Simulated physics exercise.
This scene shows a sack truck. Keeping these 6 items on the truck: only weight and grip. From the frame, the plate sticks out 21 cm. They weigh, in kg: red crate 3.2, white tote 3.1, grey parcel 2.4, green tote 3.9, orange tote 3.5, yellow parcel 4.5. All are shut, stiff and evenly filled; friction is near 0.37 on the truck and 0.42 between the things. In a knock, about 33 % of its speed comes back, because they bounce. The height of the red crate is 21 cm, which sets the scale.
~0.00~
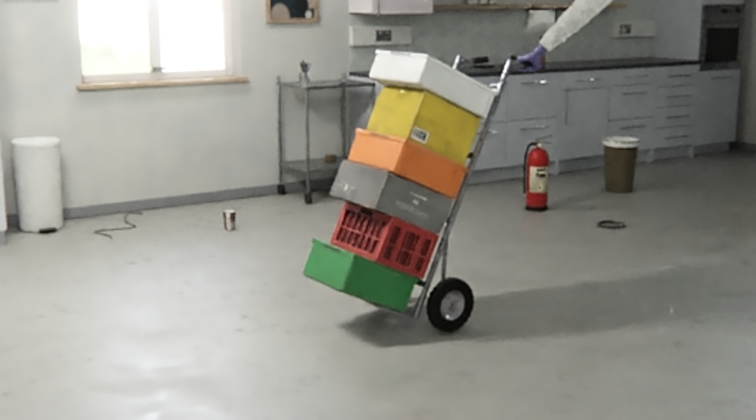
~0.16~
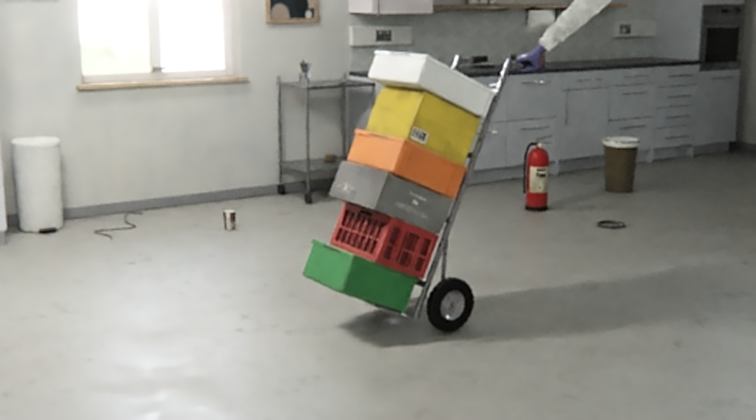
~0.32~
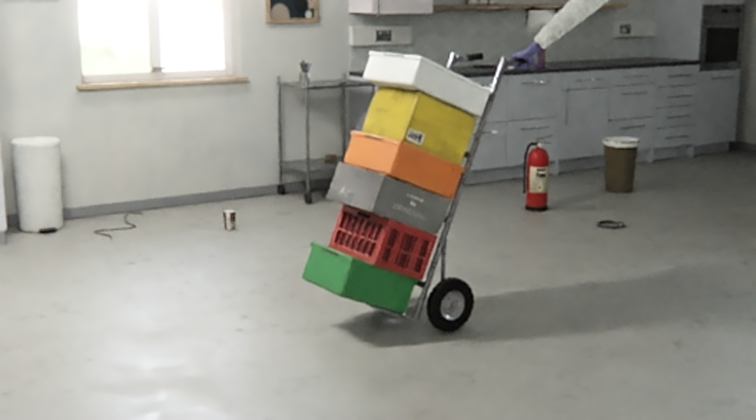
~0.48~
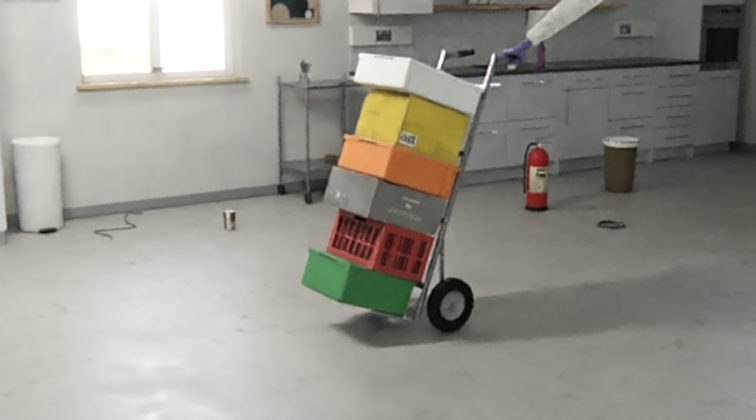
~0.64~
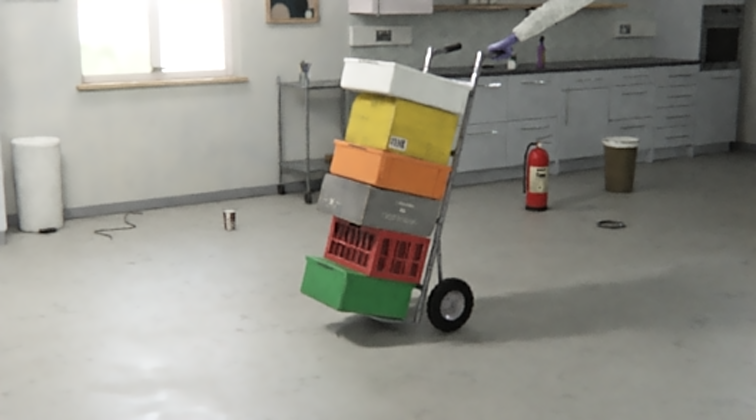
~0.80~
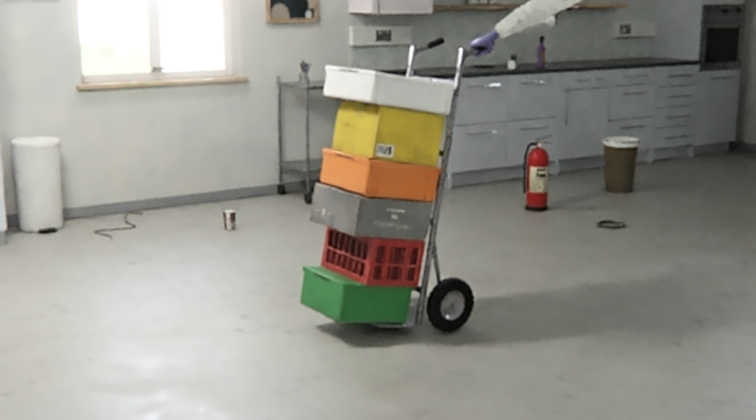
A tall stack of six boxes and crates leans back on a hand truck in a grey-floored, kitchen-like room, seen from the side by a still camera. From bottom to top they are green, red, grey, orange, yellow and white, with a red extinguisher at right. A purple-gloved hand grips the handle, holds nearly still, then pushes it leftward, swinging the stack more upright.
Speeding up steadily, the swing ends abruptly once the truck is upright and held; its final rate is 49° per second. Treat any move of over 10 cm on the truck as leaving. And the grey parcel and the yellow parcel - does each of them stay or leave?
Grey parcel: Displaced, yellow parcel: Displaced.
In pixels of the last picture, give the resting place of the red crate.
Look near (289, 290) and you'll find it.
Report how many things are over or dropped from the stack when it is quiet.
That makes 5.
After 1.40 s, truck upright; yellow parcel 14° off its base near (328, 148); grey parcel 14° off its base near (341, 226); white tote 14° off its base.
After 1.90 s, truck upright; white tote, orange tote and yellow parcel now dropped from the stack; grey parcel 48° off its base near (306, 240); red crate 48° off its base.
After 2.10 s, truck upright; grey parcel now dropped from the stack; red crate on its side; green tote 3° off its base.
After 2.30 s, truck upright; red crate upside down; green tote 3° off its base.
In the end (3.0 s), dropped from the stack, white tote, grey parcel, orange tote and yellow parcel; toppled on the truck, red crate; green tote under 10 cm from the start. At the end, from the last picture's camera, grey parcel near (237, 305), yellow parcel near (145, 327).
